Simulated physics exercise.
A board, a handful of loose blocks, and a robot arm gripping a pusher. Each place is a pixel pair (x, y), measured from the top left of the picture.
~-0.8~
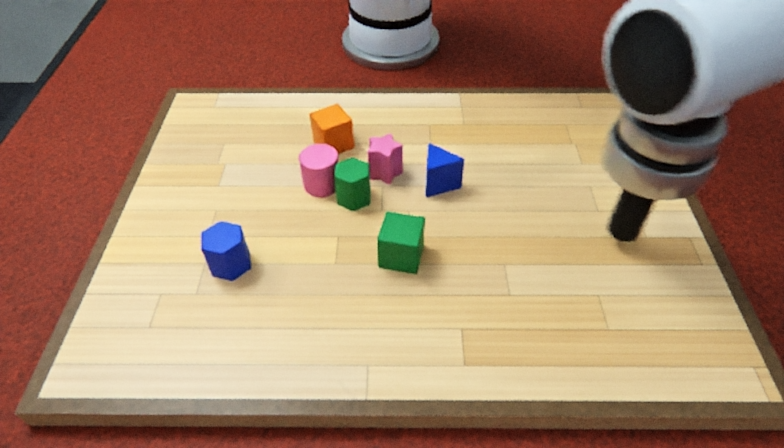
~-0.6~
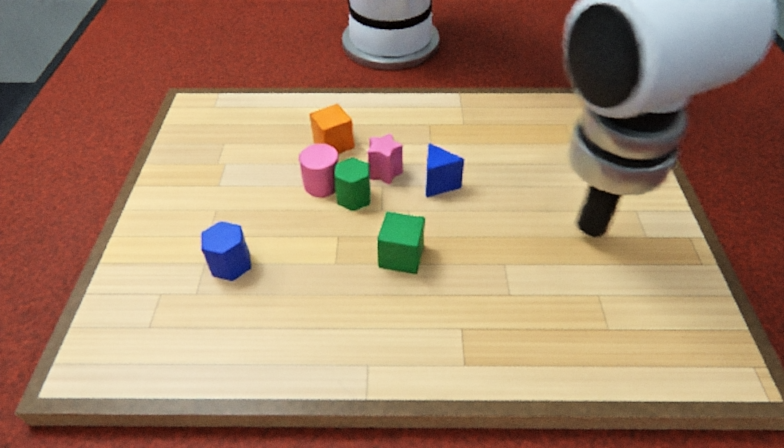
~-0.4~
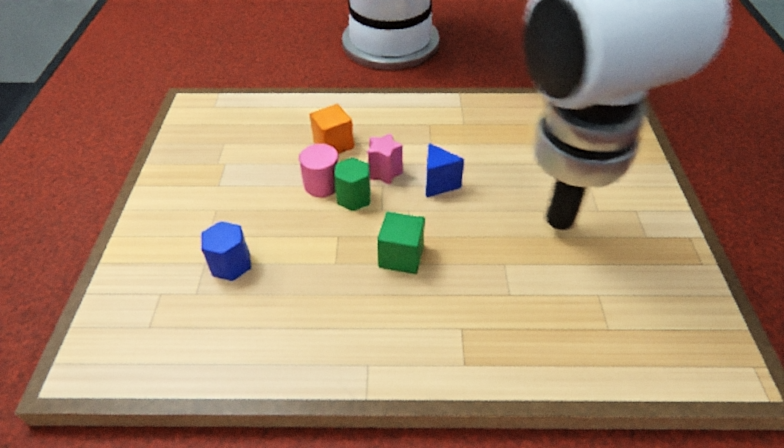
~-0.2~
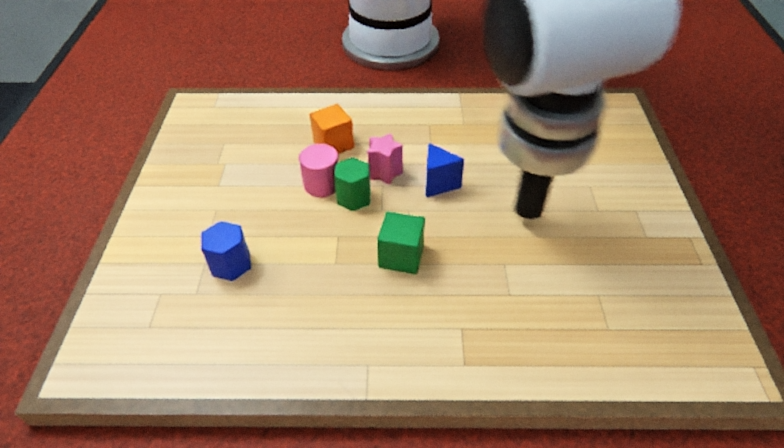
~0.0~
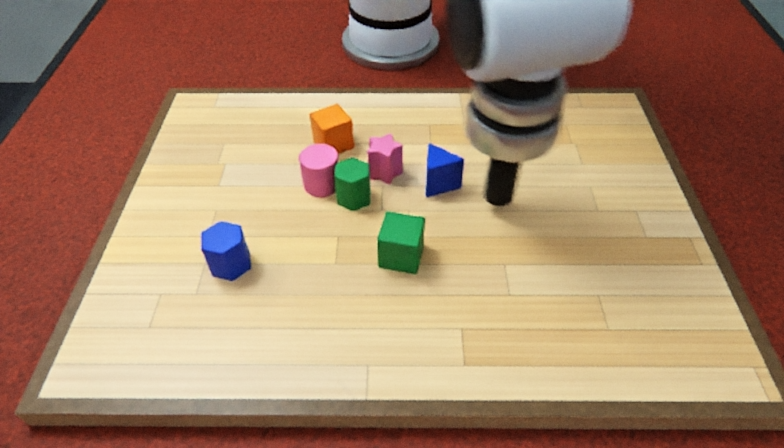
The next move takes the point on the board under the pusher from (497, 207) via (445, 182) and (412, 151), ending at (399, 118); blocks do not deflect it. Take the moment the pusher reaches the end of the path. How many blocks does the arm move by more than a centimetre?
My guess is two.
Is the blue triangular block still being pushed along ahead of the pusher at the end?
I expect not.
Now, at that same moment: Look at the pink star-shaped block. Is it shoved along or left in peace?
It moves.
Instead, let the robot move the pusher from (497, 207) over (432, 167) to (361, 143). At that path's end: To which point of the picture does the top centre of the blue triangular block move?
Answer: (406, 148).
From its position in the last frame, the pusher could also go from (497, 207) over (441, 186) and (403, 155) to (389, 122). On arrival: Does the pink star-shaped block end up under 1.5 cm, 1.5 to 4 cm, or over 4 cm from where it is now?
Medium: 1.5 to 4 cm.
The first path, step by step. One third of the way, pusher (446, 171); pink star-shaped block (380, 143); blue triangular block (421, 148), turned 40° anticlockwise.
Two thirds of the way, pusher (413, 140); pink star-shaped block (365, 143), turned 55° anticlockwise; blue triangular block (387, 125), turned 90° anticlockwise.
At the end, pusher (399, 107); orange square in place; pink star-shaped block (365, 143), turned 55° anticlockwise; blue triangular block (387, 125), turned 90° anticlockwise.
